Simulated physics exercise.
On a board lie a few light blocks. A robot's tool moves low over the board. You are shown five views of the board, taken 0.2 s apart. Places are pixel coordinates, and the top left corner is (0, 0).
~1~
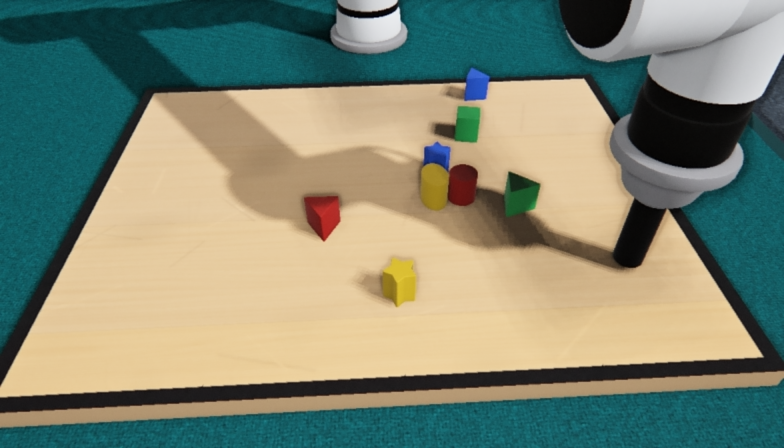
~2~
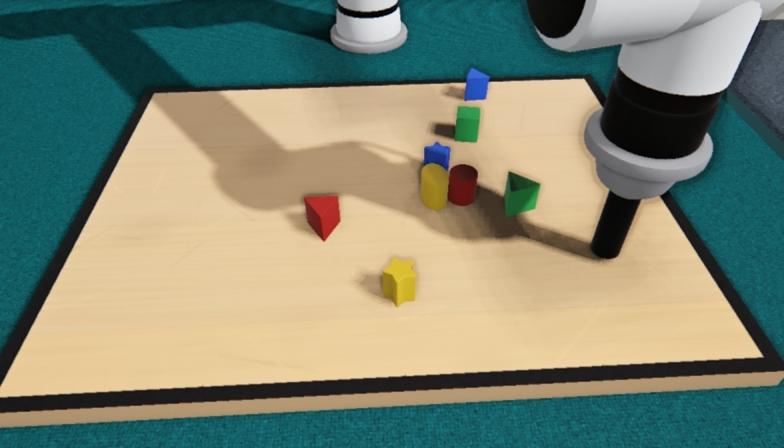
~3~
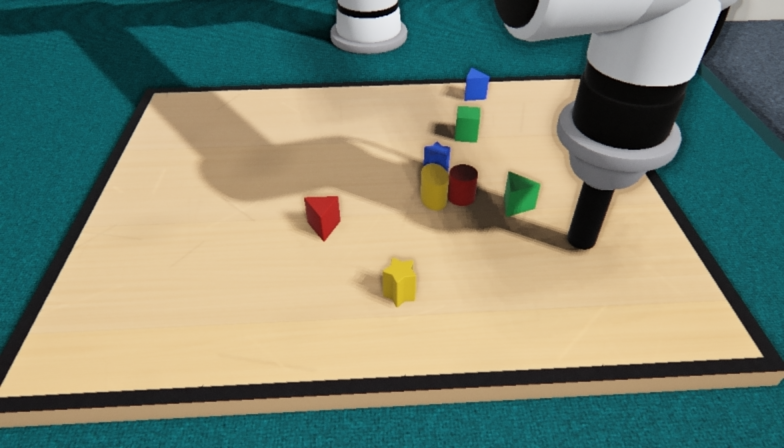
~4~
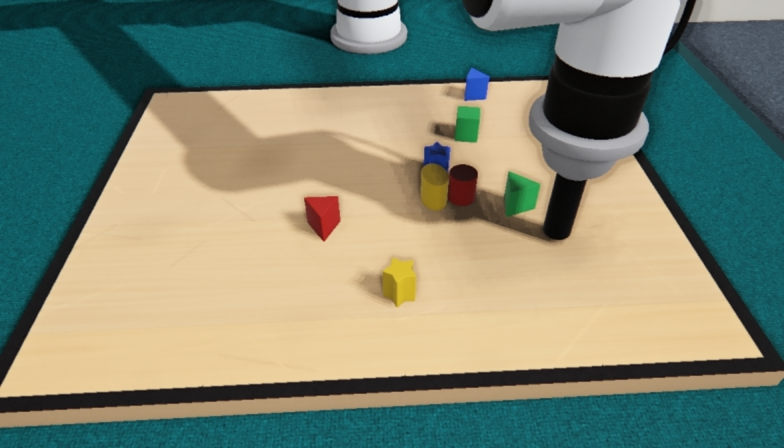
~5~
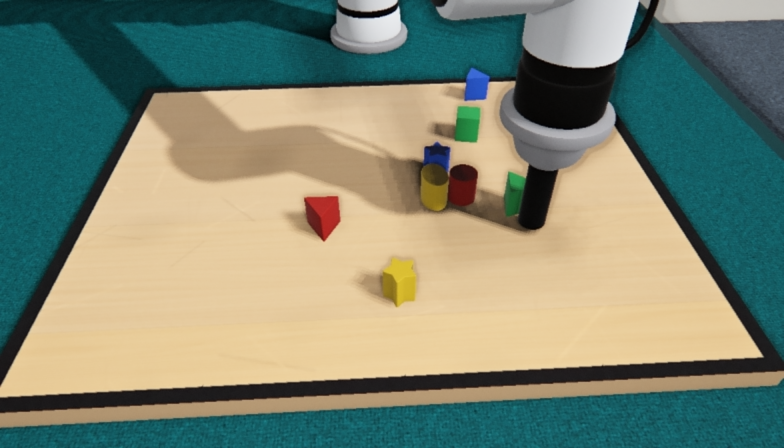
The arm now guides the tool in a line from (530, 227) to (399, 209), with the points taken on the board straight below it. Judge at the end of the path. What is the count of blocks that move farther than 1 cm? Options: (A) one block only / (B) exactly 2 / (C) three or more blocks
The one that fits is A, one block only.
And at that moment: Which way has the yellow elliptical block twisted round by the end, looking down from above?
Clockwise, looking down.
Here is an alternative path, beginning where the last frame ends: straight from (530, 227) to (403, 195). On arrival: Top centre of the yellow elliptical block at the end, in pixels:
The spot you're after is about (398, 155) in the image.
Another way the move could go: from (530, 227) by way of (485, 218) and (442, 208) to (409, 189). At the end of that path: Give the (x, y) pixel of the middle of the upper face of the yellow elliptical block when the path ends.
Pixel (405, 149).
The first path, step by step. One third of the way, tool (485, 215); nothing pushed yet.
Two thirds of the way, tool (441, 209); yellow elliptical block (431, 172), turned 15° clockwise.
At the end, tool (399, 203); yellow elliptical block (422, 168), turned 65° clockwise; green three-sided block still.
